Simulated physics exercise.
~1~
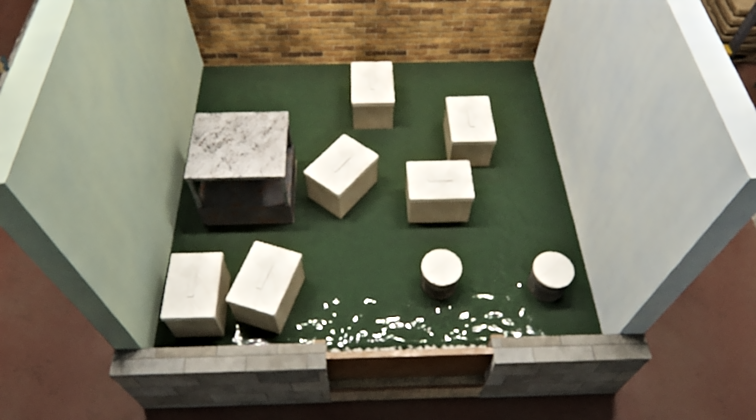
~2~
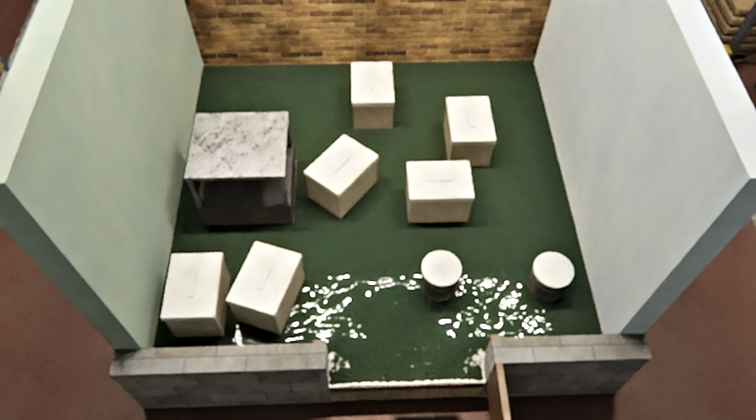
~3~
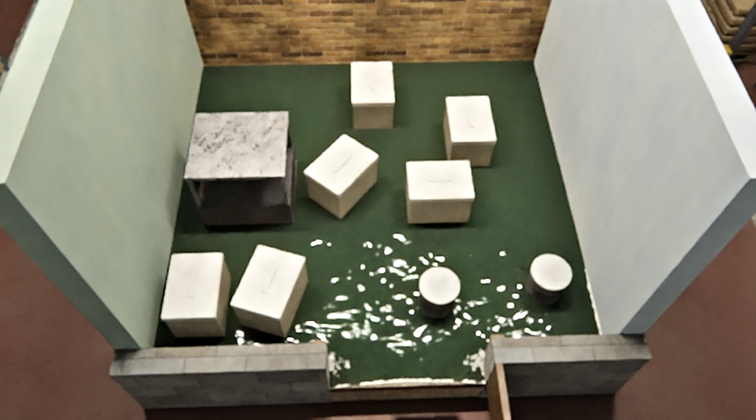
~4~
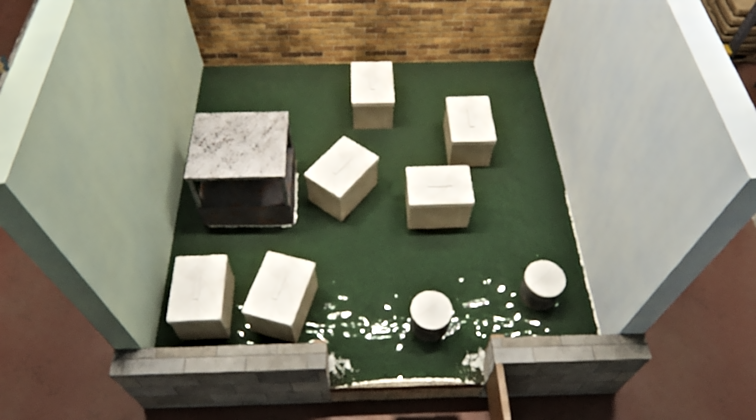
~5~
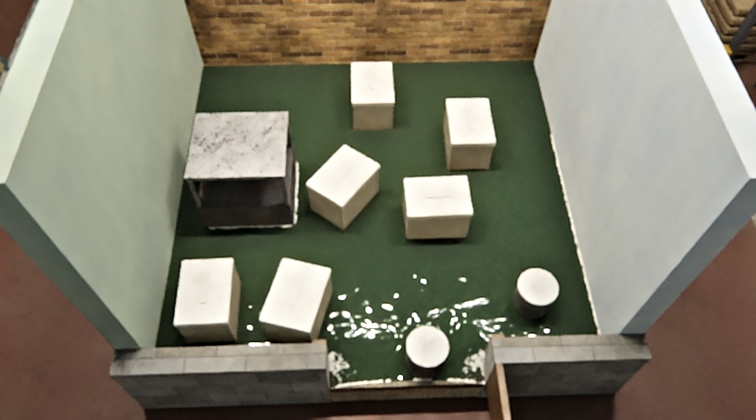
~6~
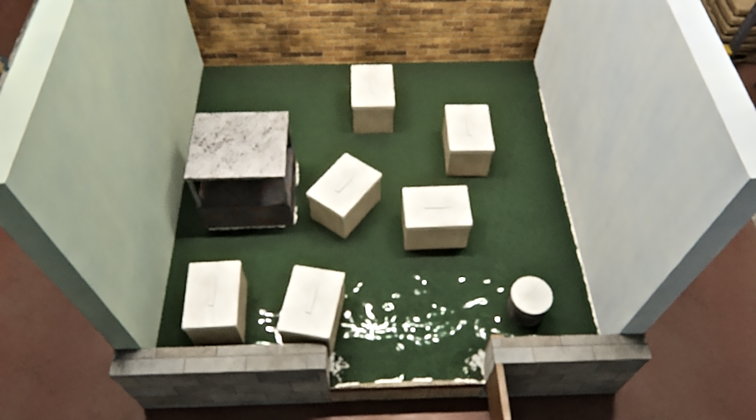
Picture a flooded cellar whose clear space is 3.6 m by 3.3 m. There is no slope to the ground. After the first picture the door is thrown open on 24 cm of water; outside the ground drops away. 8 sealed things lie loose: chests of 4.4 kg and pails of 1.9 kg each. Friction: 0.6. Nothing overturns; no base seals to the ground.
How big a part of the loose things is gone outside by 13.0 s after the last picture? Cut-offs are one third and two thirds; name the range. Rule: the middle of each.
Band: The top third.
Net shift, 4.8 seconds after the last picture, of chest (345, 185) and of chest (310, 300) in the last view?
Respectively, gone out and gone out.
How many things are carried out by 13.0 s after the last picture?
Tally: 7.
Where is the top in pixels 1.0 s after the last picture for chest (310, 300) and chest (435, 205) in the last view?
Somewhere around (351, 312) and (441, 240).
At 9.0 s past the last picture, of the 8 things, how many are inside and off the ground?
The count is 2.
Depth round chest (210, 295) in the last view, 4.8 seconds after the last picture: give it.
I'd say some 14 cm.
Then, 1.0 s after the last picture 1 of 8 are out; 7 afloat.
Then, 4.8 s after the last picture 5 of 8 are out; 3 afloat.
Then, 9.0 s after the last picture 6 of 8 are out; 2 afloat.
Then, 13.0 s after the last picture 7 of 8 are out; 1 afloat.
